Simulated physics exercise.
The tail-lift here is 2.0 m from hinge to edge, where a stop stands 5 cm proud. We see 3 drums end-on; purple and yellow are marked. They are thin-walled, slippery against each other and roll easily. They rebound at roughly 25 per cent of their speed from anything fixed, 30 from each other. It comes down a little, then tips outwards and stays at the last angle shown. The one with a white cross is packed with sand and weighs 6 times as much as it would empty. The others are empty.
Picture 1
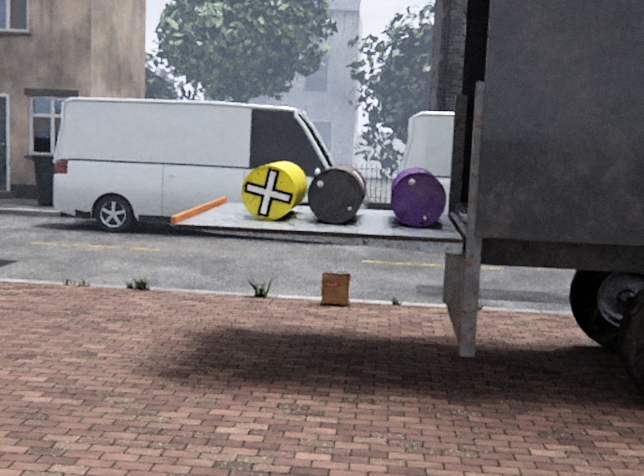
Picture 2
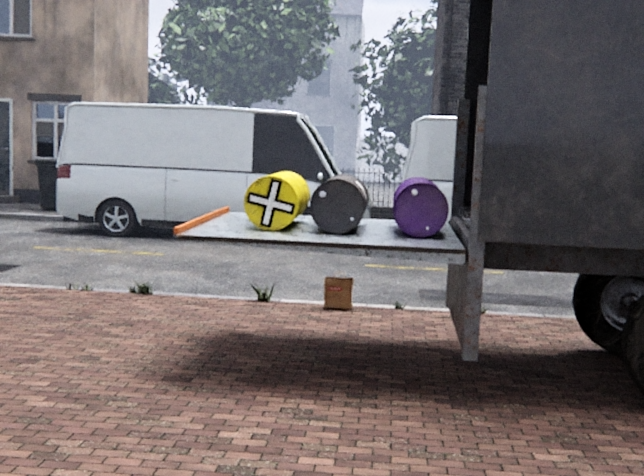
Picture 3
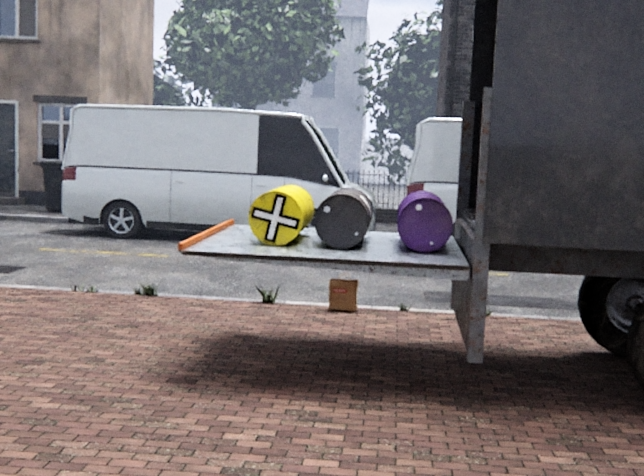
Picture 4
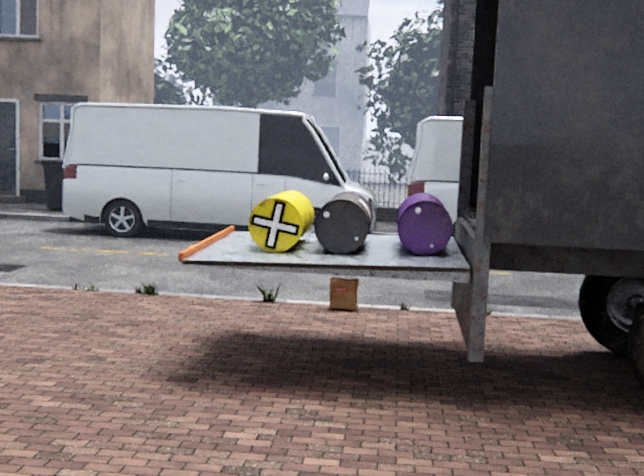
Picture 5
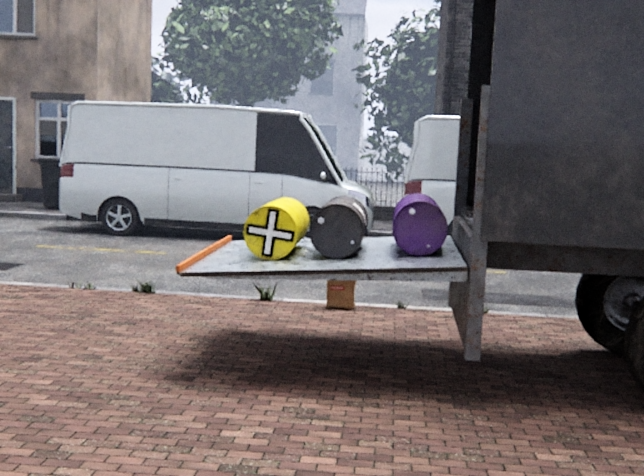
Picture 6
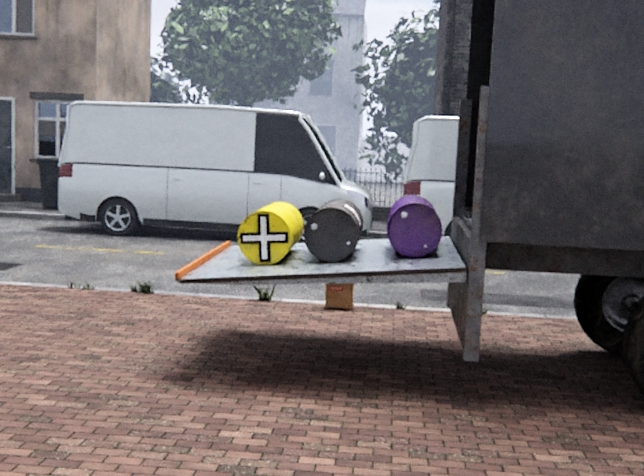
Three drums, yellow with a white cross at left, dark grey in the middle and purple at right, lie end-on on the tail-lift of a grey truck, seen side-on from a brick pavement. An orange stop edges the plate, with a small brown box below and white vans across the street. The plate lowers slightly, then its left edge tilts down as the drums roll a little left, while the view shifts slightly.
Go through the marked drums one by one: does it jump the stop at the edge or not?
The purple drum stays on the plate, the yellow stays on the plate.
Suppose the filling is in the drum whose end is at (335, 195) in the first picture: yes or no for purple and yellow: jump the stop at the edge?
In that case purple no, yellow yes.
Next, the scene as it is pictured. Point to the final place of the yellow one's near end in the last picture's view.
Around (212, 240).
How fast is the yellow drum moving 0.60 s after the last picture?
About 0.5 m/s.
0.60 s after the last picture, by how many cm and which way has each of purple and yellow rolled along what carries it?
Purple 20 left, yellow 25 left.
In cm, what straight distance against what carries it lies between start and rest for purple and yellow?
About: Purple 70, yellow 40.
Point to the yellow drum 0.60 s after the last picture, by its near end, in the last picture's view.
Around (234, 239).
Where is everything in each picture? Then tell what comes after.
The first picture shows purple at (419, 200), yellow at (269, 193); plate level; stop at (173, 220); white cross at (269, 193).
The second picture shows purple at (421, 211), yellow at (271, 203); plate level.
The third picture shows purple at (425, 226), yellow at (276, 218); plate level.
The fourth picture shows purple at (425, 229), yellow at (275, 225); plate tilted 2°; stop at (181, 256).
The fifth picture shows purple at (420, 229), yellow at (270, 233); plate tilted 4°.
The sixth picture shows purple at (415, 231), yellow at (264, 238); plate tilted 6°; stop at (177, 276).
Then, 0.60 s after the last picture, purple is on the plate, 145 cm from the stop, rolling left; yellow is on the plate, 30 cm from the stop, rolling left; 0 gone from the plate.
Then, 1.40 s after the last picture, purple is on the plate, 95 cm from the stop, rolling right; yellow is on the plate, 15 cm from the stop, rolling right; 0 gone from the plate.
At rest (2.30 s after the last picture), purple is on the plate, 95 cm from the stop; yellow is on the plate, 15 cm from the stop; 0 gone from the plate.
